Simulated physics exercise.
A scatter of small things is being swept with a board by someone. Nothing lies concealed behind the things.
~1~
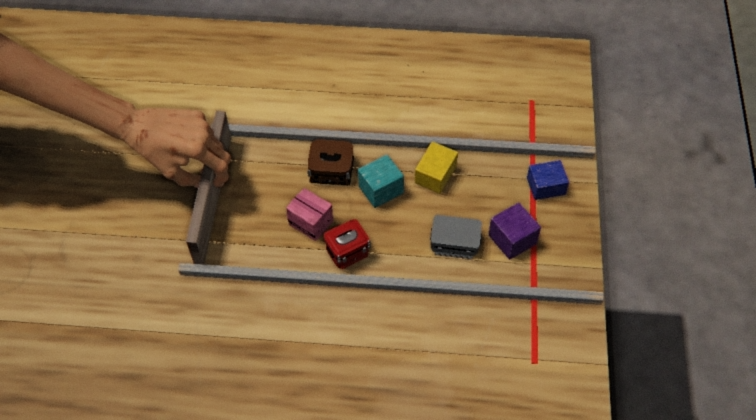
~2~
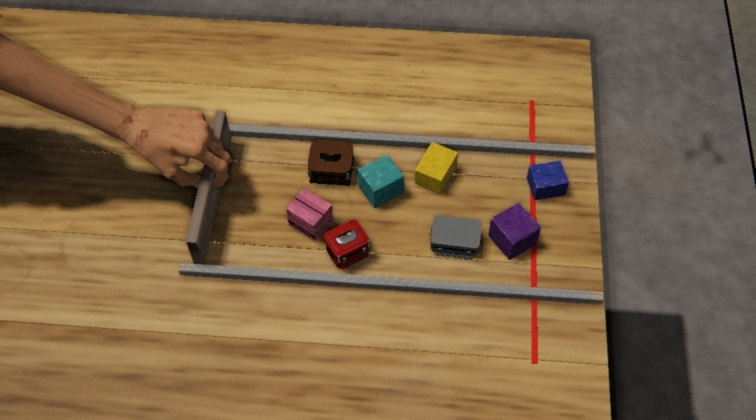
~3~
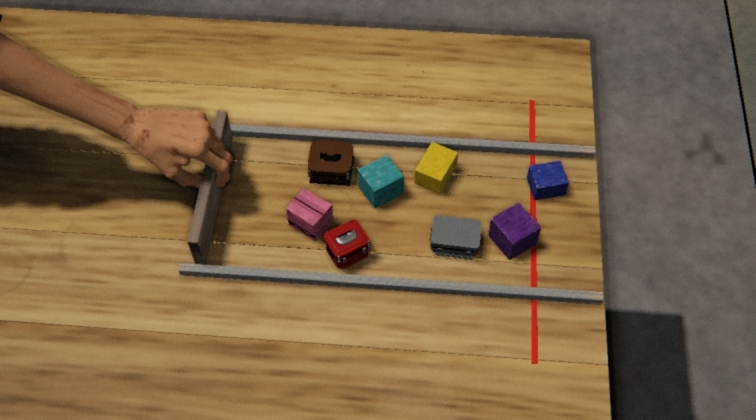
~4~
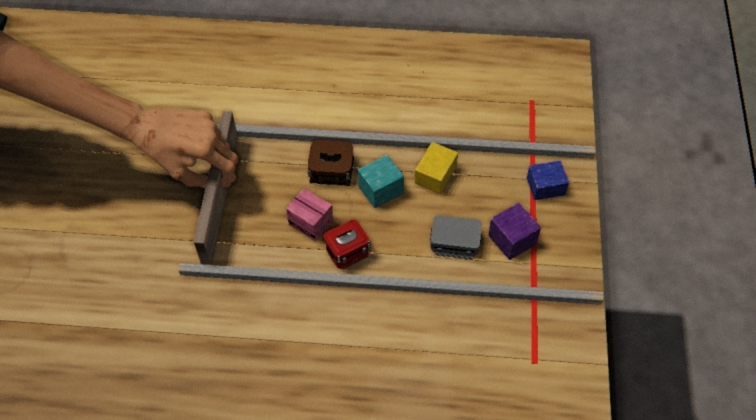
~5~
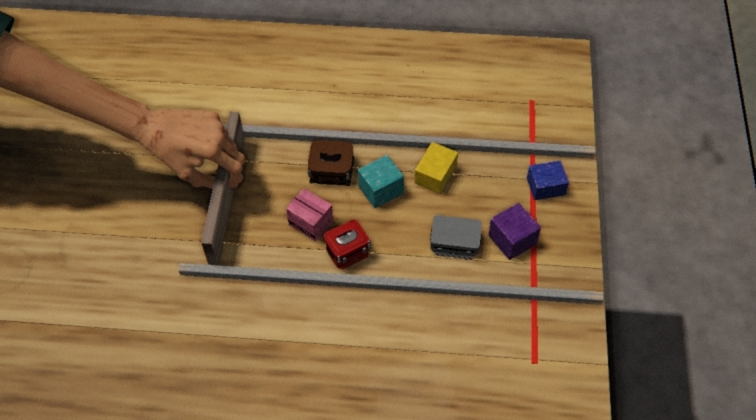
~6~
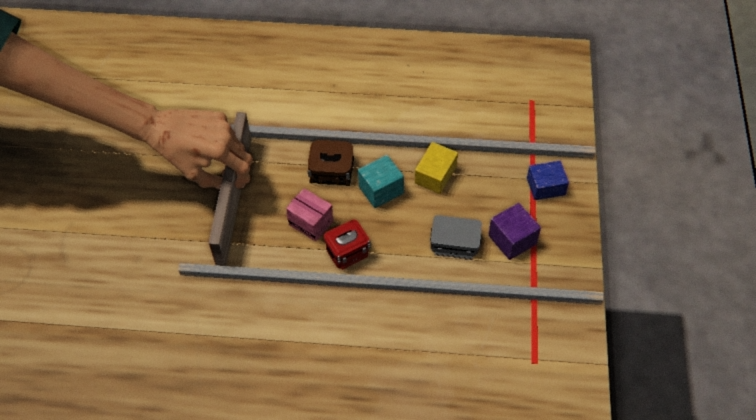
A hand slides a board slightly right toward scattered small blocks and cases, which stay still.
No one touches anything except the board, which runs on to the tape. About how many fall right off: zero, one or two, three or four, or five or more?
The loss over the edge is just one or two.
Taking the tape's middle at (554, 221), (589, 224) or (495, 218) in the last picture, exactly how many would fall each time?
You'd get 4, then 8, then 0.
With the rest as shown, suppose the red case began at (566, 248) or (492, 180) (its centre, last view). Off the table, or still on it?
Taking the two places in turn: It doesn't drop, then it fails to stay.
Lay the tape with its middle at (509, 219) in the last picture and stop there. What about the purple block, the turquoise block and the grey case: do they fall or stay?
Going one by one, the purple block ends up off, the turquoise block is not lost, the grey case is not lost.
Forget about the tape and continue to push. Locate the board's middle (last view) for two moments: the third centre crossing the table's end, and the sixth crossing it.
Pixels, in order: Around (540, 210), around (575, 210).
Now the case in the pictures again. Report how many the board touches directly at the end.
At rest, 4 are in contact.
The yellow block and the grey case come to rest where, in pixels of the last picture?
They finish at roughly (593, 174) and (595, 244) respectively.
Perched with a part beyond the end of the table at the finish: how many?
The overhang total is 2.
Early on, none off yet; blue block at rest near (548, 180); purple block at rest near (514, 231); grey case at rest near (456, 238).
Finally, the number that fall off is one or two; lost, purple block and blue block.
